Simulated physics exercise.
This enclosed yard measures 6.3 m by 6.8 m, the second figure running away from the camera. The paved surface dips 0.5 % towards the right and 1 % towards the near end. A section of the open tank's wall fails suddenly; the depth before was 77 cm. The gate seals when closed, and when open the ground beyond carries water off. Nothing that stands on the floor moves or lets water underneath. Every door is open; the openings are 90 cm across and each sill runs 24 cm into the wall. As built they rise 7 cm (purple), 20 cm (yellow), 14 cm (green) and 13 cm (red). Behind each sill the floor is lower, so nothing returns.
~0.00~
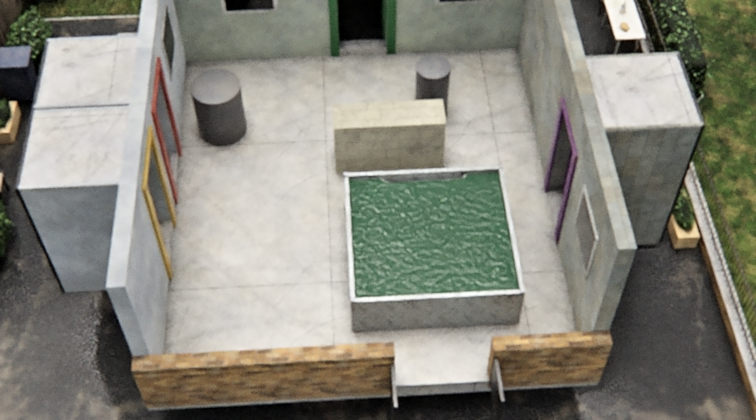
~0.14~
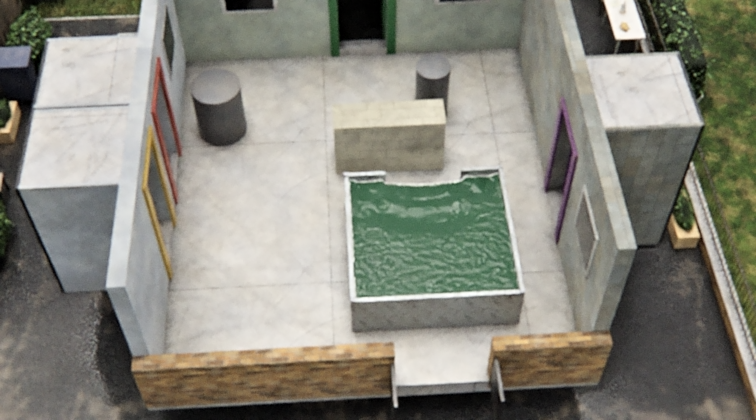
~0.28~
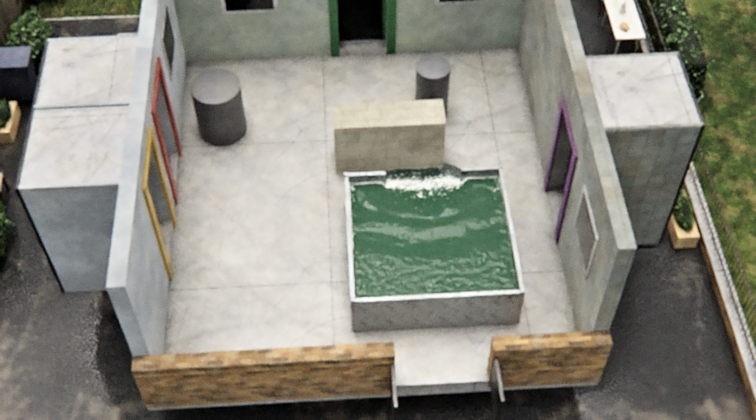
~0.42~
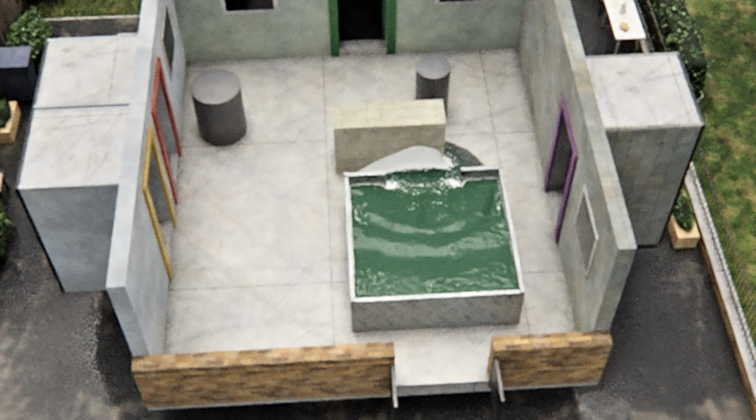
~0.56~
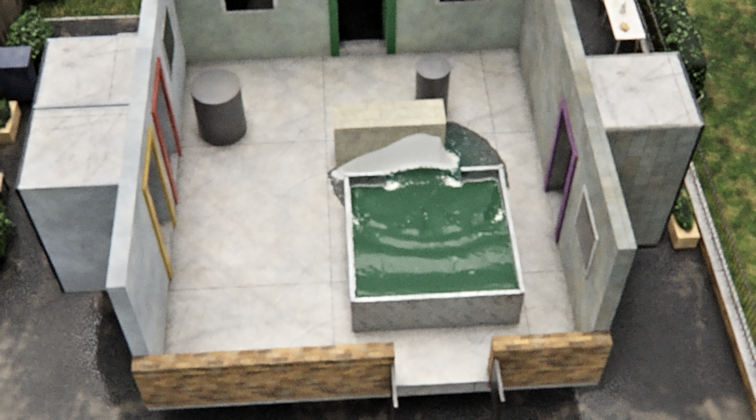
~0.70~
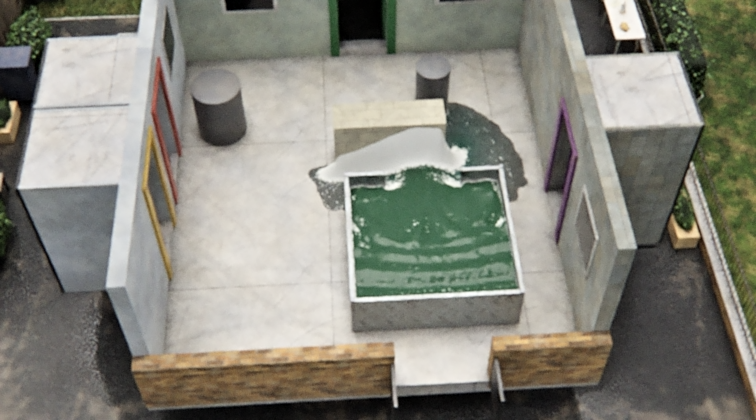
Green water in an open tank ripples, then pours out the far side across the pale floor.
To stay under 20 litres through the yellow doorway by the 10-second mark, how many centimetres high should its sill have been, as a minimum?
Some 19 cm above the ground.
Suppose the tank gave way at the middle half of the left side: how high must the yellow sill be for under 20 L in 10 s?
About 32 cm.
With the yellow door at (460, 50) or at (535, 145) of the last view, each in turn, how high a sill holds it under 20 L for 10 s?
About 21 and 28 cm.
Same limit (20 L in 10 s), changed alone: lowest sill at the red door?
About 16 cm at red.
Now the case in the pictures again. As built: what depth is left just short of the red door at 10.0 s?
Some 9.0 cm.
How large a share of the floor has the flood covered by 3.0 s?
About 60 per cent.
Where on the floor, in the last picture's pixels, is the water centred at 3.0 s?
Around (403, 219).
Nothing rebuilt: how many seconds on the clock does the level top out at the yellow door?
At about 2.0 s.
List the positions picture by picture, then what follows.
In the first picture, still water, 77 cm deep, in the open tank at (430, 233); the yellow door at (161, 211) is dry.
In the second picture, the front is at a hidden place, 0.3 m from the gap on the far side; 0.3 m2 of floor is wet, 77 cm left at the back.
In the third picture, the front is at (443, 167), 0.8 m from the gap on the far side; 1.0 m2 of floor is wet, 77 cm left at the back.
In the fourth picture, the gap is on the far side, the front 1.3 m out at a hidden place; the back of the open tank holds 77 cm.
In the fifth picture, the front is at (451, 126), 1.8 m from the gap on the far side; 2.5 m2 of floor is wet, 77 cm left at the back.
In the sixth picture, water pours out on the far side and has run 2.2 m, to (461, 108); about 5 cm deep outside, 72 cm at the back; the yellow door at (161, 211), 4.2 m from the gap, is still 2.7 m from the nearest water.
After 1.4 s water covers 30 % of the floor, deepest (62 cm) near (419, 174); it has not reached the yellow door.
After 3.0 s water covers 60 % of the floor, deepest (35 cm) near (409, 182); 22 cm at the yellow door, 10 litres in over its 20 cm sill.
After 10.0 s water covers 95 % of the floor, deepest (21 cm) near (162, 383); 10 cm at the yellow door, 13 litres in over its 20 cm sill.
At the yellow door as built, the water arrived by 1.7 s and peaked near 28 cm at 2.0 s.
With a sill of 15 cm, 46 litres would have come in within the 10 s; with 20.5 cm, 11 litres. So under 20 litres takes about 19 cm.
